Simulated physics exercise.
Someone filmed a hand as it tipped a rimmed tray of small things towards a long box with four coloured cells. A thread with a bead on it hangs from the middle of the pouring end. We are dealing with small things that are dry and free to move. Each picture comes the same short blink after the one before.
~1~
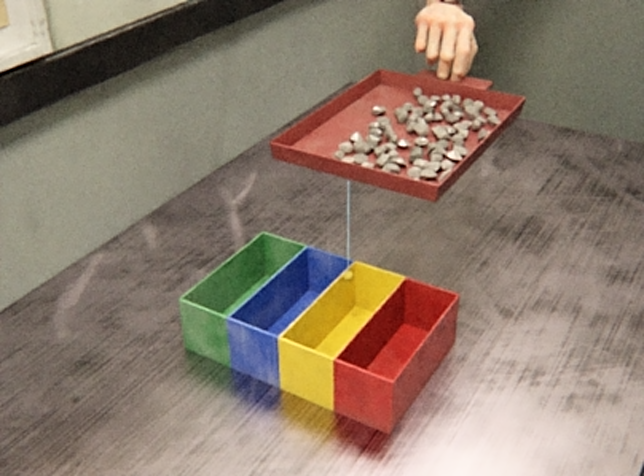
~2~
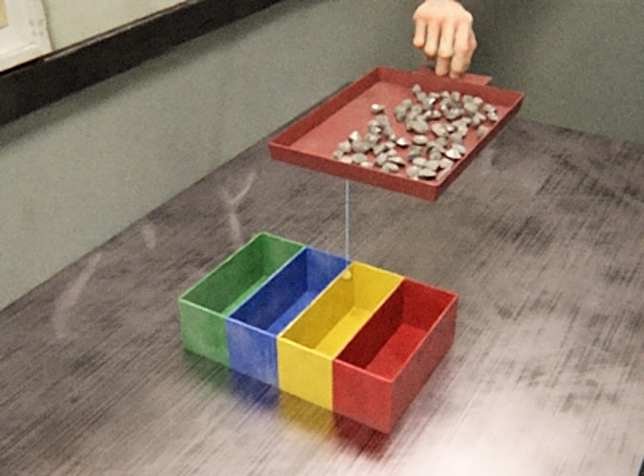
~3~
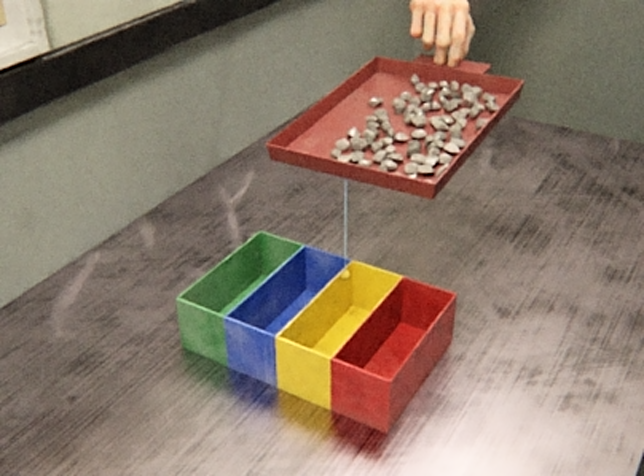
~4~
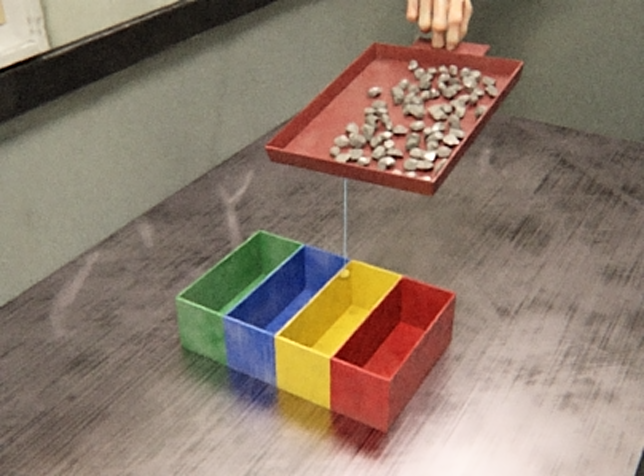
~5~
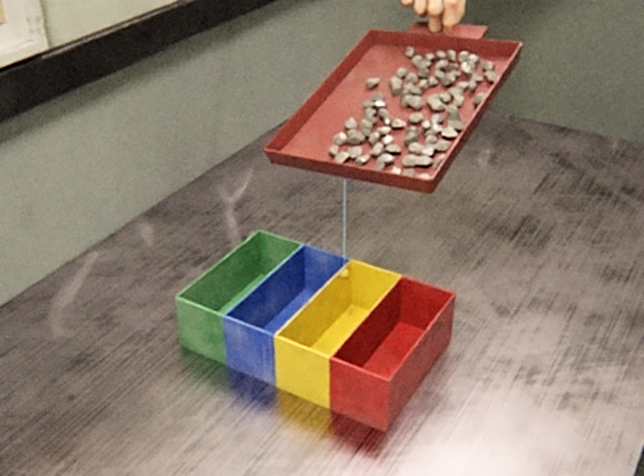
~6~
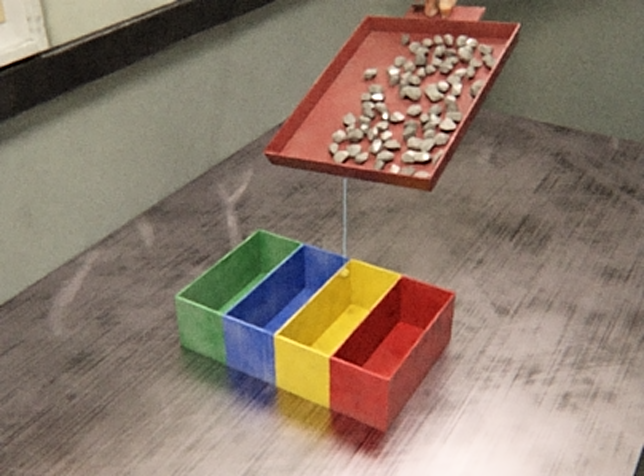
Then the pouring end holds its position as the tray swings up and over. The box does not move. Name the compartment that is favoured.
Blue.
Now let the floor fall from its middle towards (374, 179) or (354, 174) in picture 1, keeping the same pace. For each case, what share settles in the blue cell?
10 % and 30 %.
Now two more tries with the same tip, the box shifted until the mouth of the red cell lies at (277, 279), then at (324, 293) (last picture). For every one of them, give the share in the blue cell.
You'd get 0 in a hundred the first time and 10 in a hundred the second.
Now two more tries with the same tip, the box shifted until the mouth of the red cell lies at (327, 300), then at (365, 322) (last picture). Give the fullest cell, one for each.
So the first one goes to the yellow cell and the second to that blue cell.
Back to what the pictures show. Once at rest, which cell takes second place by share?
The green one.
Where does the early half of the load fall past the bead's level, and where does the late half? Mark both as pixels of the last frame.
The opening half passes (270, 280), the closing half (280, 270).
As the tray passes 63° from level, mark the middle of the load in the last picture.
Centre estimate: (329, 138).
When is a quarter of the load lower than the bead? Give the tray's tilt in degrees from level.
It sits at roughly 85°.
Soon after the last picture, tray tipped steeply; all on the tray.
A little later, tray tipped right over; about half on the tray; about a quarter in the blue cell; about a quarter in the green cell; a small part in the yellow cell; a small part falling or outside the box.
Later still, tray tipped past a quarter turn; about half in the blue cell; about a quarter in the green cell; about a quarter in the yellow cell; a stray few falling or outside the box.
At rest, tray tipped past a quarter turn; about half in the blue cell; about a quarter in the green cell; about a quarter in the yellow cell; none in the red cell; a stray few outside the box.
